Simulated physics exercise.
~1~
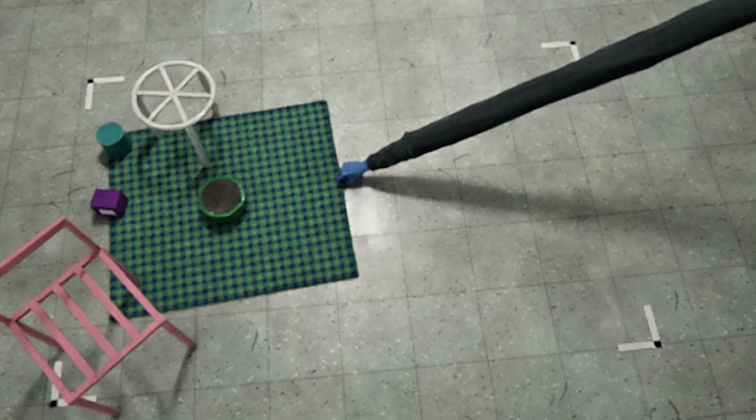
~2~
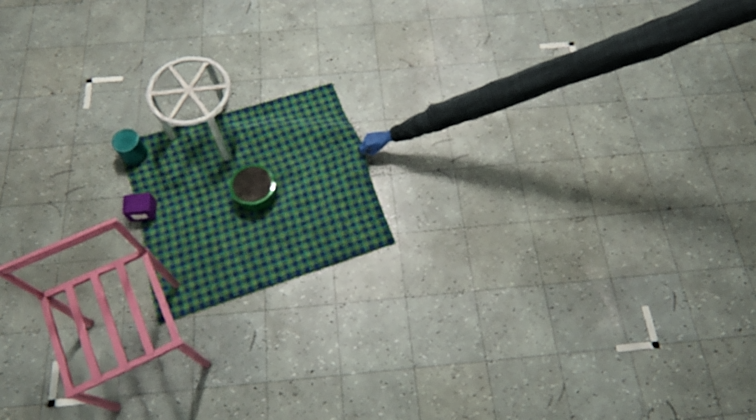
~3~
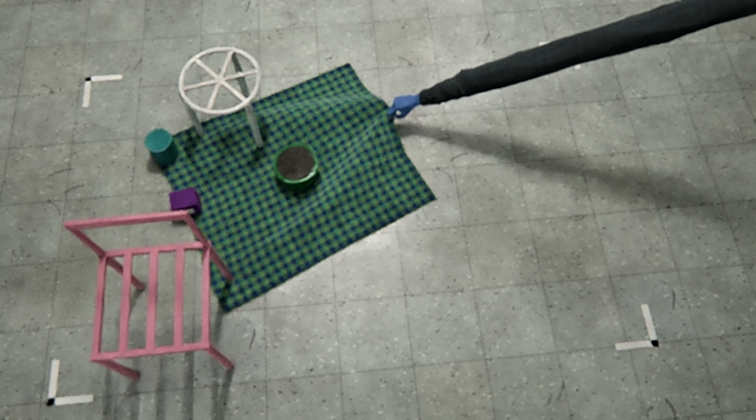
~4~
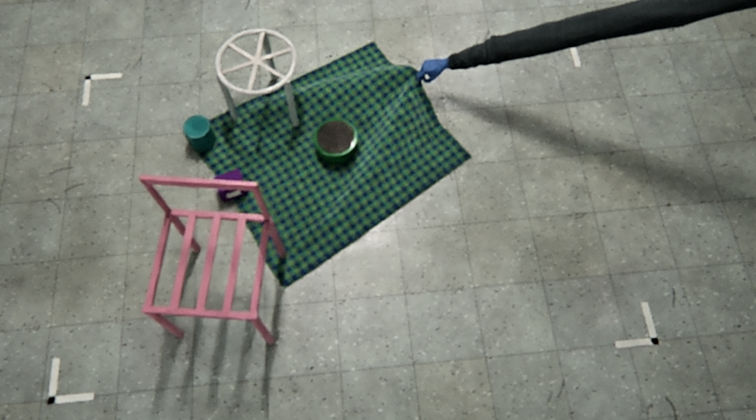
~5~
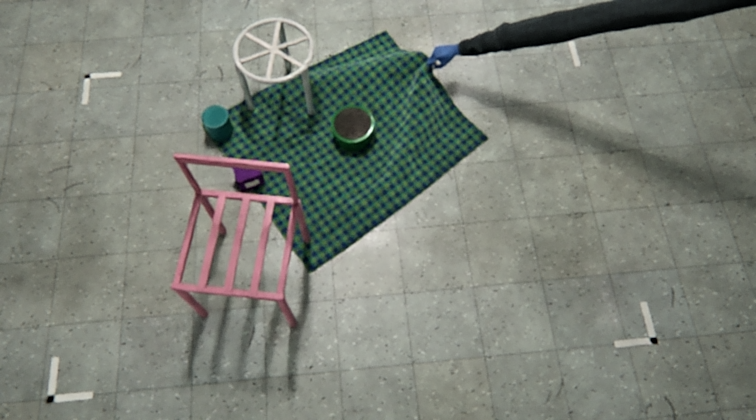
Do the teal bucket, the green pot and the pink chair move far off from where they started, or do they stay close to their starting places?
They move far off from where they started. All three travel a long way to the right and upward along with the rug as the arm pulls it.
On a tiled shop floor marked with tape corners, a long dark arm with a blue end drags a green checked rug rightward and upward, turning it, and the white stool, pink chair, green pot, teal bucket and purple carton travel along, all ending still upright on or around it.
